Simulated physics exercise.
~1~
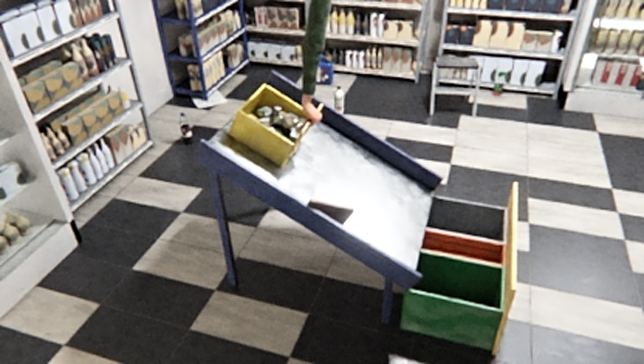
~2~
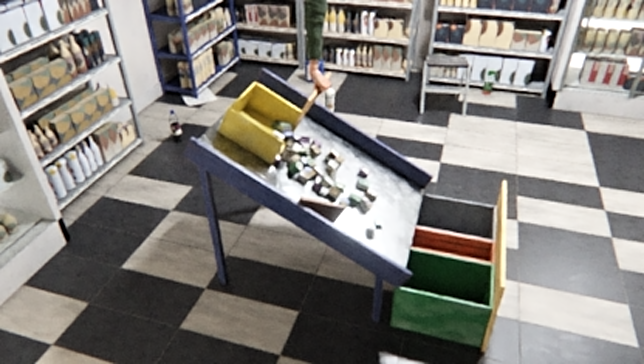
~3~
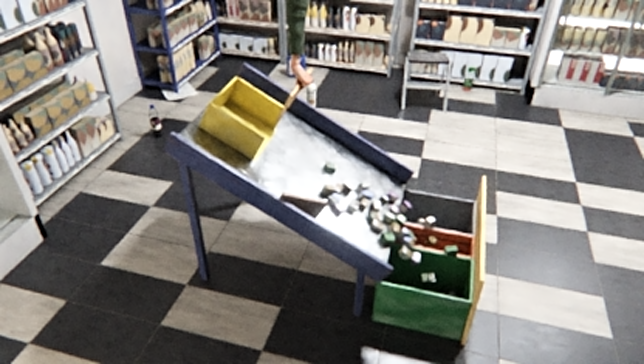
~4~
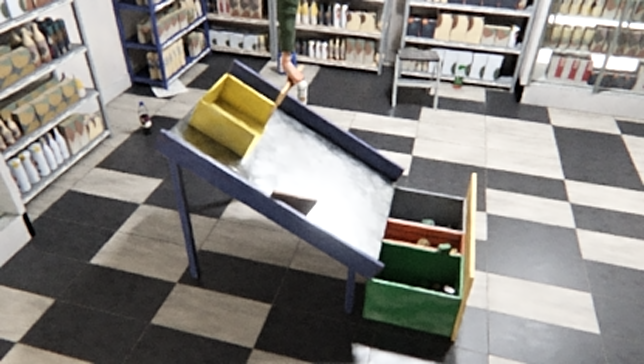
In a shop, small cartons slide from a yellow pen down a table into bins.
